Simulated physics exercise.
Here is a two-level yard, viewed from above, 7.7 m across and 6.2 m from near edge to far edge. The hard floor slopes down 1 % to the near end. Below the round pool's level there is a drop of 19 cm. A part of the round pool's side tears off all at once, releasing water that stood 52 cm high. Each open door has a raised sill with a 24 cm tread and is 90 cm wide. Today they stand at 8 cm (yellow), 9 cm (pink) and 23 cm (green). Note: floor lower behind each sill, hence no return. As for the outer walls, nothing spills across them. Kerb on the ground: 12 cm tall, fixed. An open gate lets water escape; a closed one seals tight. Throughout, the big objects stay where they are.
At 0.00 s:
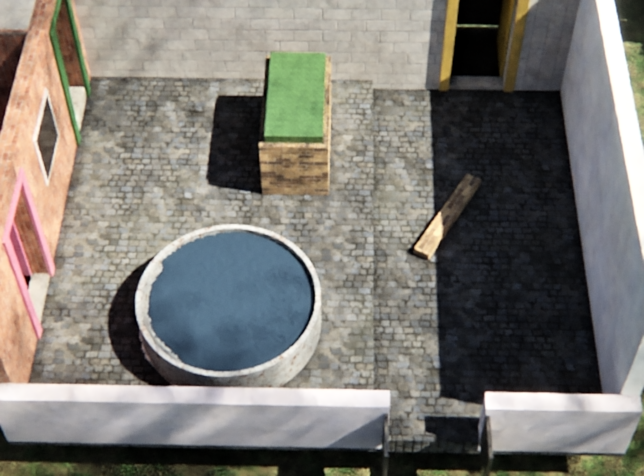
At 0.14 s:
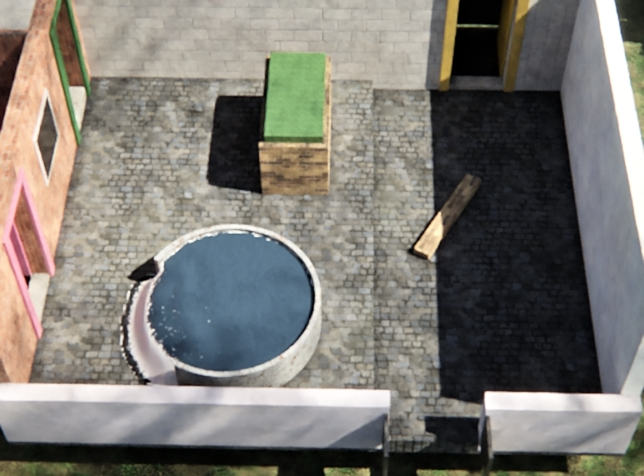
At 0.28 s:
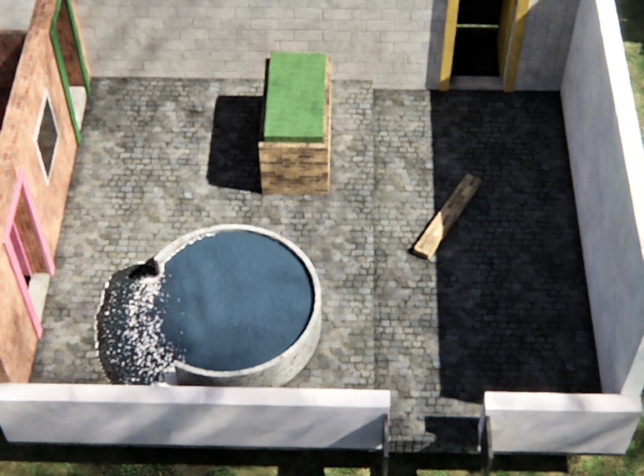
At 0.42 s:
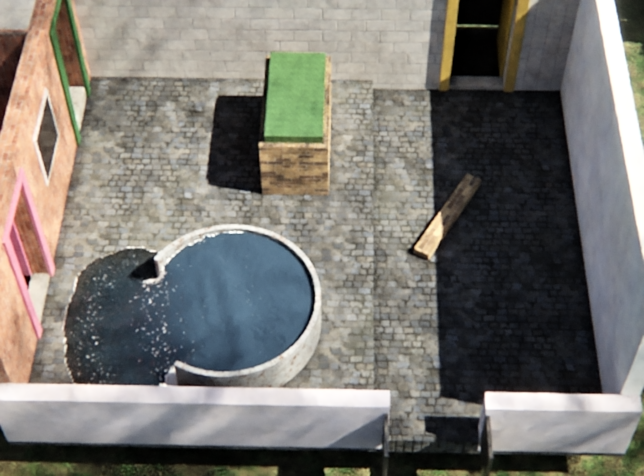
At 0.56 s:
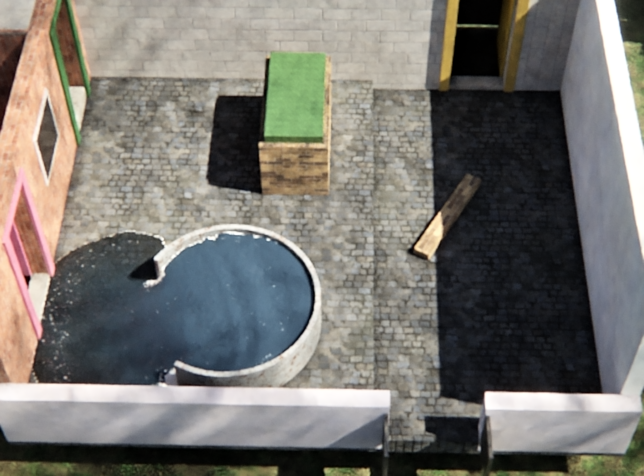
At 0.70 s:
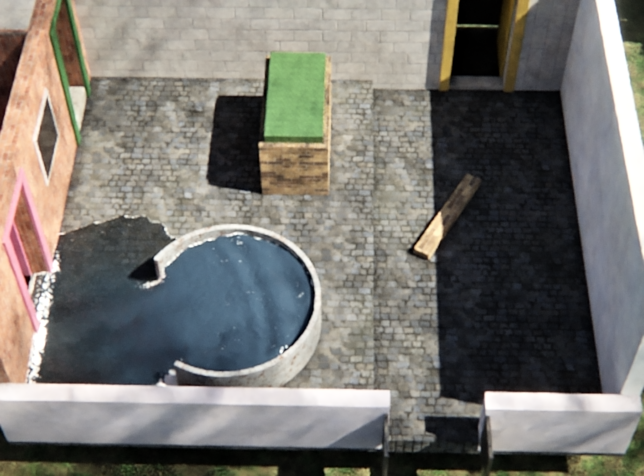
At the start, still water fills a round pool in a walled paved yard, near a green-topped block and a wooden plank. The pool's left side breaks open, and foaming water pours through the gap. It spreads left across the paving in a widening dark sheet, reaching the pink door.
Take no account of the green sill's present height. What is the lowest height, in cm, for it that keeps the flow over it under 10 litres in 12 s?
It would need to be about 8.5 cm high.
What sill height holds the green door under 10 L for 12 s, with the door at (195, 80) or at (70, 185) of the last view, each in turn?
Roughly 10.5 and 6.0 cm.
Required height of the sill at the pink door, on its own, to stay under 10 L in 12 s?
Pink door - some 30 centimetres.
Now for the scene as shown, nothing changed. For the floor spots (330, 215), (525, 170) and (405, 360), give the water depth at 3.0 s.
Close to 0, 0 and 0 cm, one after the other.
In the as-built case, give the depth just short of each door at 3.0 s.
Yellow door: 0 cm; pink door: 23 cm; green door: 3 cm.
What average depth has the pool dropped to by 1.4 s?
Some 32 cm.
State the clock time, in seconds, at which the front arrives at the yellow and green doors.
Yellow 6.0 s, green 2.0 s.
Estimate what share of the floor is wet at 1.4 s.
Roughly 15 percent.
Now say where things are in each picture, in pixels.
The first frame shows still water, 52 cm deep, in the round pool at (229, 300); the green door at (71, 71) is dry.
In the second frame, the front is at a hidden place, 0.3 m from the gap at (146, 332); 0.5 m2 of floor is wet, 52 cm left at the back.
In the third frame, the front is at a hidden place, 0.7 m from the gap at (146, 333); 1.4 m2 of floor is wet, 52 cm left at the back.
In the fourth frame, water pours out at (146, 334) and has run 1.1 m, to a hidden place; about 7 cm deep outside, 52 cm at the back.
In the fifth frame, water pours out at (146, 334) and has run 1.6 m, to a hidden place; about 5 cm deep outside, 52 cm at the back.
In the sixth frame, water pours out at (146, 334) and has run 1.8 m, to a hidden place; about 7 cm deep outside, 49 cm at the back; the green door at (71, 71), 4.4 m from the gap, is still 2.3 m from the nearest water.
After 1.4 s water covers 15 % of the floor, deepest (48 cm) near (24, 410); it has not reached the green door.
After 3.0 s water covers 25 % of the floor, deepest (28 cm) near (24, 410); 3 cm at the green door, 0 litres in over its 23 cm sill.
After 12.0 s water covers 80 % of the floor, deepest (10 cm) near (53, 266); 6 cm at the green door, 0 litres in over its 23 cm sill.
At the green door as built, the water arrived by 2.1 s and peaked near 10 cm at 7.2 s.
With a sill of 7.5 cm, 14 litres would have come in within the 12 s; with 10 cm, 4 litres. So under 10 litres takes about 8.5 cm.
